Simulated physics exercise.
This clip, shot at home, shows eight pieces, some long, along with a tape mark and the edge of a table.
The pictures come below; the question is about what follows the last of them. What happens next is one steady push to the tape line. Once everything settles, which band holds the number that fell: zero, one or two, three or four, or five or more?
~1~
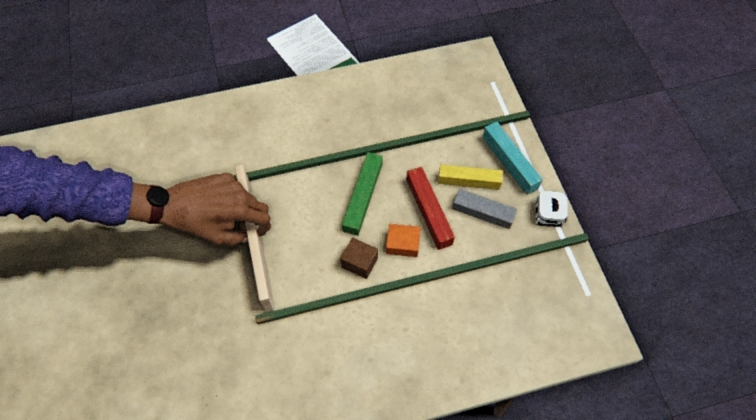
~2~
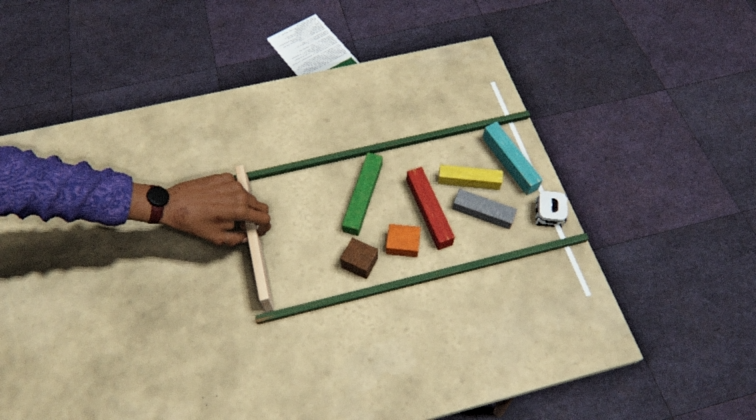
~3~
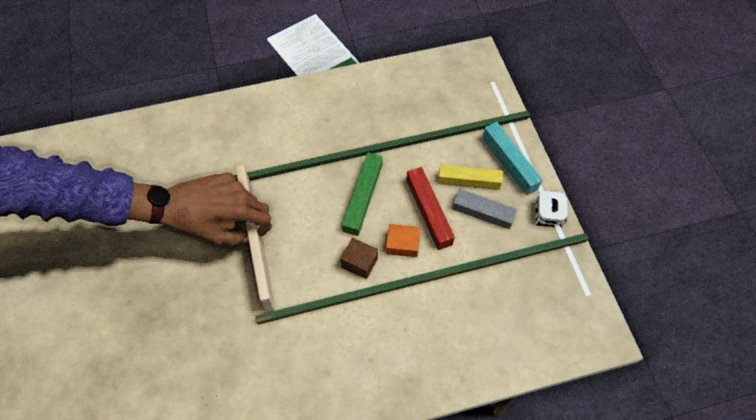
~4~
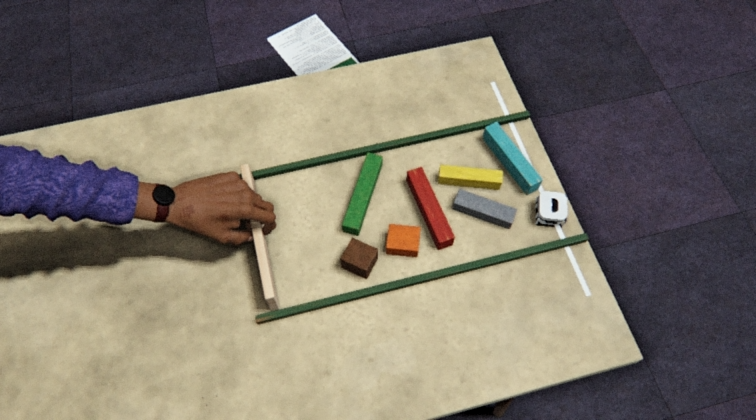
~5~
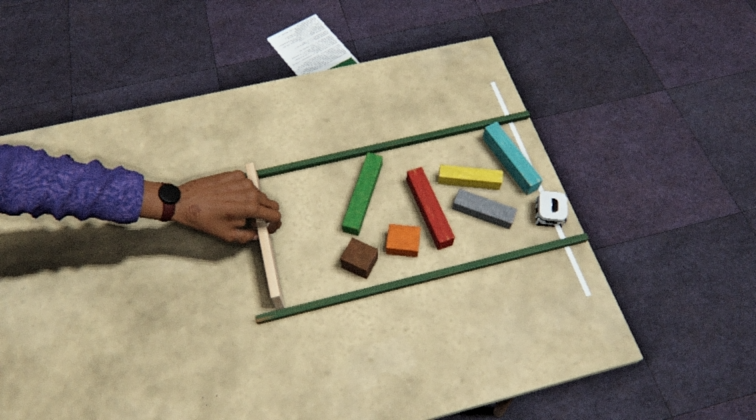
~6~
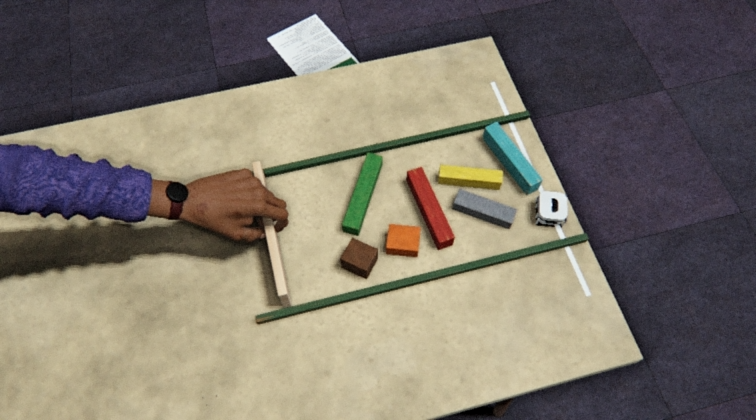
It is in the band five or more.
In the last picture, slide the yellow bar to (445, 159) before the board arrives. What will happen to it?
Here the yellow bar departs.
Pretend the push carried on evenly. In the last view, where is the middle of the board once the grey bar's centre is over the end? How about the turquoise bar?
For the grey bar, about (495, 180); for the turquoise bar, about (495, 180).
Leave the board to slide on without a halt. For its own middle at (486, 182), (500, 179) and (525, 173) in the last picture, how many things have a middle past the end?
Middles past end - pos 1: 1, pos 2: 3, pos 3: 5.
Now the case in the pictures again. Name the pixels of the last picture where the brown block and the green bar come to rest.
The one named first is at (573, 221), the next at (535, 152).
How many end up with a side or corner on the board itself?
That makes 2.
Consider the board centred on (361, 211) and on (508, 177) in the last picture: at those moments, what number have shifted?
3 and 8.
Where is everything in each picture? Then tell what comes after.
The first picture shows white case (551, 210); turquoise bar (512, 158); grey bar (485, 209); board (254, 237); tape (536, 179).
The second picture shows turquoise bar (511, 158); orange block (403, 241).
The third picture shows grey bar (484, 209); red bar (430, 207).
The fourth picture shows white case (551, 210); brown block (360, 259).
The fifth picture shows turquoise bar (511, 158); board (264, 234).
The sixth picture shows white case (551, 210); turquoise bar (511, 158); grey bar (484, 209); board (271, 233); tape (536, 179).
Early on, none off yet; white case at rest near (551, 210); turquoise bar at rest near (511, 158); grey bar at rest near (484, 209).
Finally, the number that fall off is five or more; lost, orange block, red bar, yellow bar, grey bar, turquoise bar and white case.
